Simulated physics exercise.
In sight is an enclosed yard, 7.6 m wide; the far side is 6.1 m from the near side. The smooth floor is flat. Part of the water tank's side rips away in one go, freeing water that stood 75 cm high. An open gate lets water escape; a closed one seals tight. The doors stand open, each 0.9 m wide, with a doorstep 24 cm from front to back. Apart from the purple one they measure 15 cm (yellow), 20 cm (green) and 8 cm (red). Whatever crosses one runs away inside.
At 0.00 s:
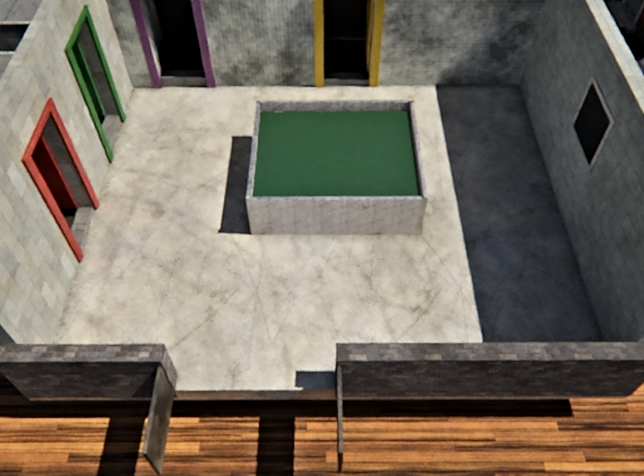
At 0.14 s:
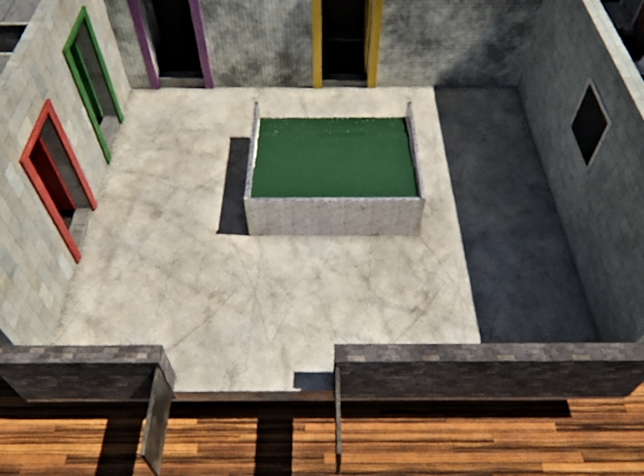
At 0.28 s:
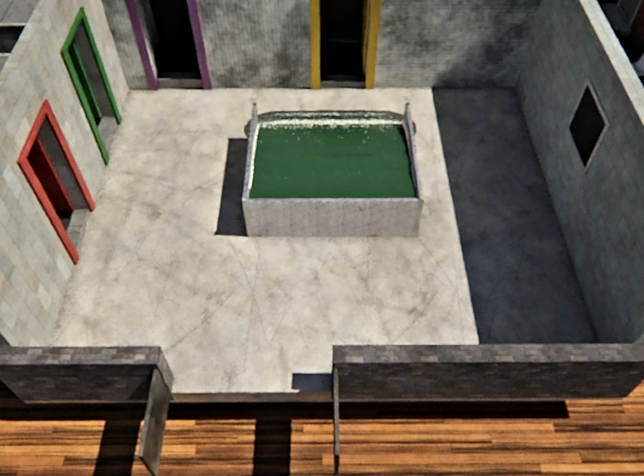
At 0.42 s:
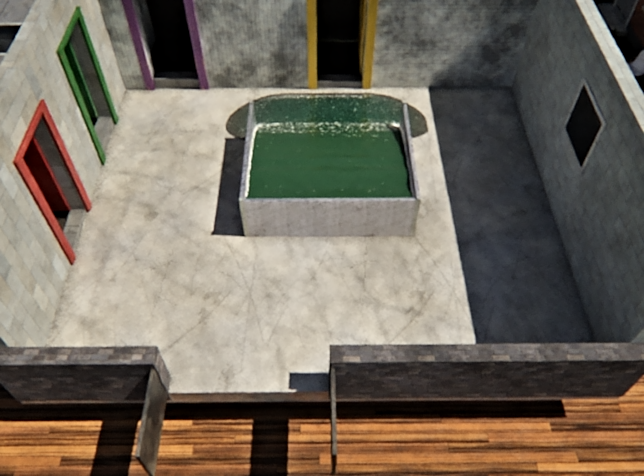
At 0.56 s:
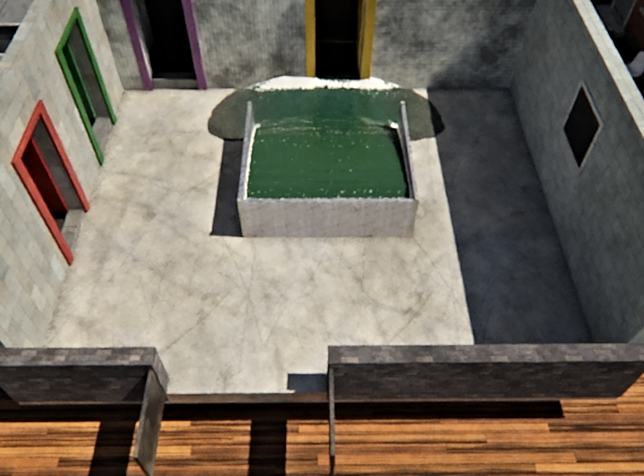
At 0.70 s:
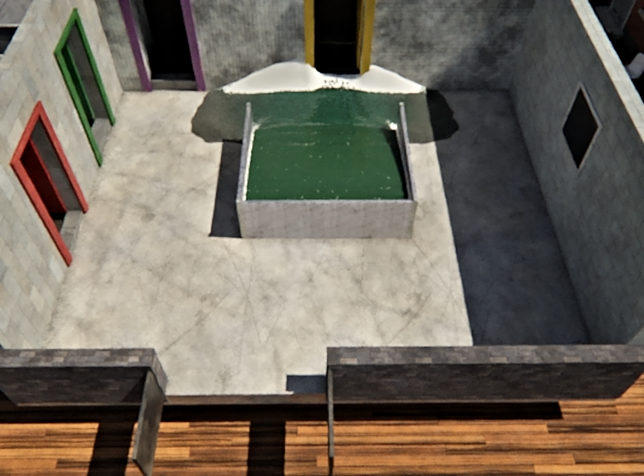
In the video, a rectangular tank of green water stands in a walled yard with open coloured doorways; its far side gives way, and water pours out, spreading sideways and across the pale floor toward the back wall.
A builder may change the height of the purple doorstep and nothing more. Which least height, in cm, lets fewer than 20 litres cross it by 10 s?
It would have to be roughly 12.5 cm high.
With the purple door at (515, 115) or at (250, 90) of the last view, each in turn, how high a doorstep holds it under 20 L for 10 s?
About 26 and 33 cm.
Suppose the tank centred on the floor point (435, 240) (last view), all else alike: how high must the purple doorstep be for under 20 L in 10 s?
About 12.5 cm.
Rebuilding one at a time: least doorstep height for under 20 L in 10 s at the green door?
About 18 cm at green.
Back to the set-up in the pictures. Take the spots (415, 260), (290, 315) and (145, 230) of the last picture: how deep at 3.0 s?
Roughly 0, 0 and 0 cm, in turn.
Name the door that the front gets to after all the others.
Last comes the red one.
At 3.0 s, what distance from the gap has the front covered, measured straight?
Roughly 4.8 m.
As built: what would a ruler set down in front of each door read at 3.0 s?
In cm: Yellow 28, green 24, purple 12, red 5.
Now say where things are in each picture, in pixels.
The first picture shows still water, 75 cm deep, in the water tank at (336, 150); the purple door at (175, 42) is dry.
In the second picture, the gap is on the far side, the front 0.2 m out at a hidden place; the back of the water tank holds 75 cm.
In the third picture, water pours out on the far side and has run 0.7 m, to a hidden place; about 13 cm deep outside, 75 cm at the back.
In the fourth picture, the gap is on the far side, the front 1.3 m out at (275, 97); the back of the water tank holds 74 cm.
In the fifth picture, the front is at (323, 78), 1.7 m from the gap on the far side; 5.5 m2 of floor is wet, 66 cm left at the back.
In the sixth picture, the front is at (316, 77), 1.7 m from the gap on the far side; 6.1 m2 of floor is wet, 64 cm left at the back; 0.7 m in a straight line remain to the purple door at (165, 46).
After 1.4 s water covers 20 % of the floor, deepest (53 cm) near (325, 101); 12 cm at the purple door, 0 litres in over its 23 cm doorstep.
After 3.0 s water covers 40 % of the floor, deepest (34 cm) near (122, 95); 12 cm at the purple door, 0 litres in over its 23 cm doorstep.
After 10.0 s water covers 100 % of the floor, deepest (12 cm) near (294, 248); 7 cm at the purple door, 0 litres in over its 23 cm doorstep.
At the purple door as built, the water arrived by 1.0 s and peaked near 16 cm at 5.2 s.
Run again over the same 10 s with other heights there, 36 litres in over 10.5 cm, 12 litres over 14 cm. The limit of 20 litres is kept from about 12.5 cm up.
